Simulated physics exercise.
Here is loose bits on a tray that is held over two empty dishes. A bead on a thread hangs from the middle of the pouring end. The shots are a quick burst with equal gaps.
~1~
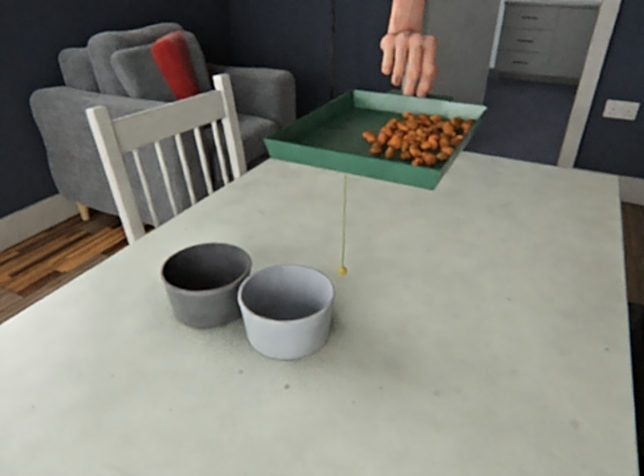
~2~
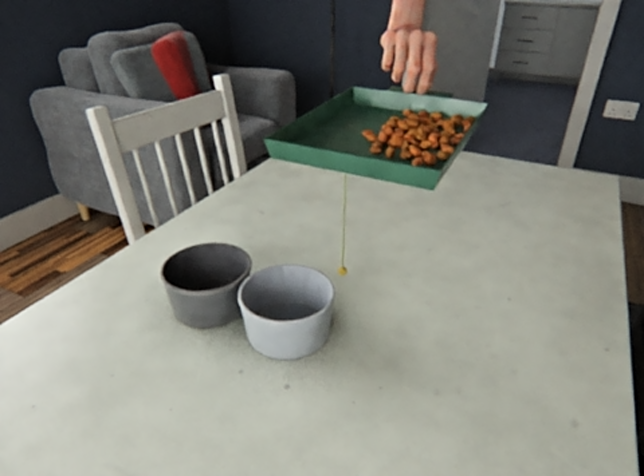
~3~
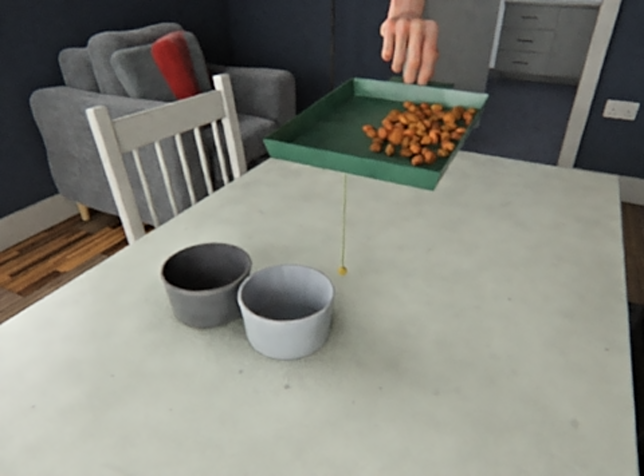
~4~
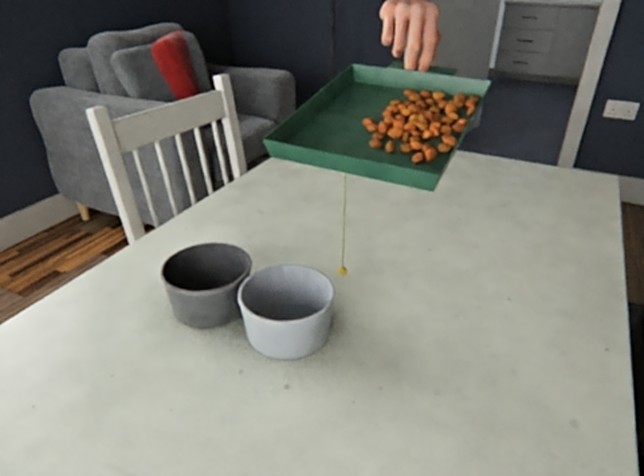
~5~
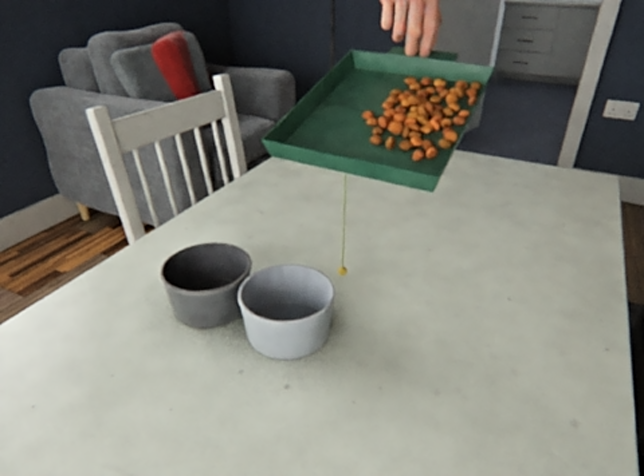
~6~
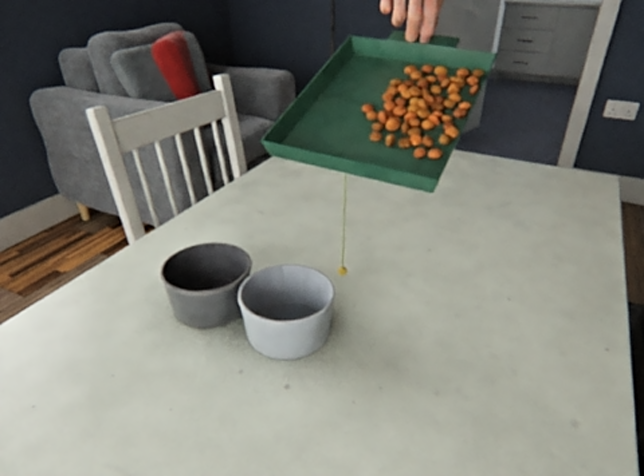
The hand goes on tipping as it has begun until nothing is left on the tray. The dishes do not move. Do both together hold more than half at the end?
The two hold less than half of the load.
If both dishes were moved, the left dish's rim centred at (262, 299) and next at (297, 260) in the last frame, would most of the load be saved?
In turn: Most of it; under half.
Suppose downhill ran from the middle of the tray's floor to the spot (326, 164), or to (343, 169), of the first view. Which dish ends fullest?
The first try: The right dish. The second: The right-hand dish.
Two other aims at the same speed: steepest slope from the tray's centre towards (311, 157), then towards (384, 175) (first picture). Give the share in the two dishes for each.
Roughly 50 per cent, and 0 per cent.
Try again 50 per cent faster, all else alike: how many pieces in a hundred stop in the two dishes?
Roughly 20 in a hundred.
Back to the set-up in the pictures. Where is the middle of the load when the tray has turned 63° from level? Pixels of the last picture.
Around (393, 167).
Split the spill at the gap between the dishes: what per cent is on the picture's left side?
Close to 10 per cent.
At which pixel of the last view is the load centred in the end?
Close to (350, 363).
Soon, tray tipped steeply; nearly all on the tray; a stray few in the air.
A while on, tray tipped past a quarter turn; about half on the tray; about a quarter outside both; about a quarter in the air.
Towards the end, tray tipped past a quarter turn; a small part in the right dish; most outside both.
Finally, tray tipped past a quarter turn; a small part in the right dish; none in the left dish; most outside both.
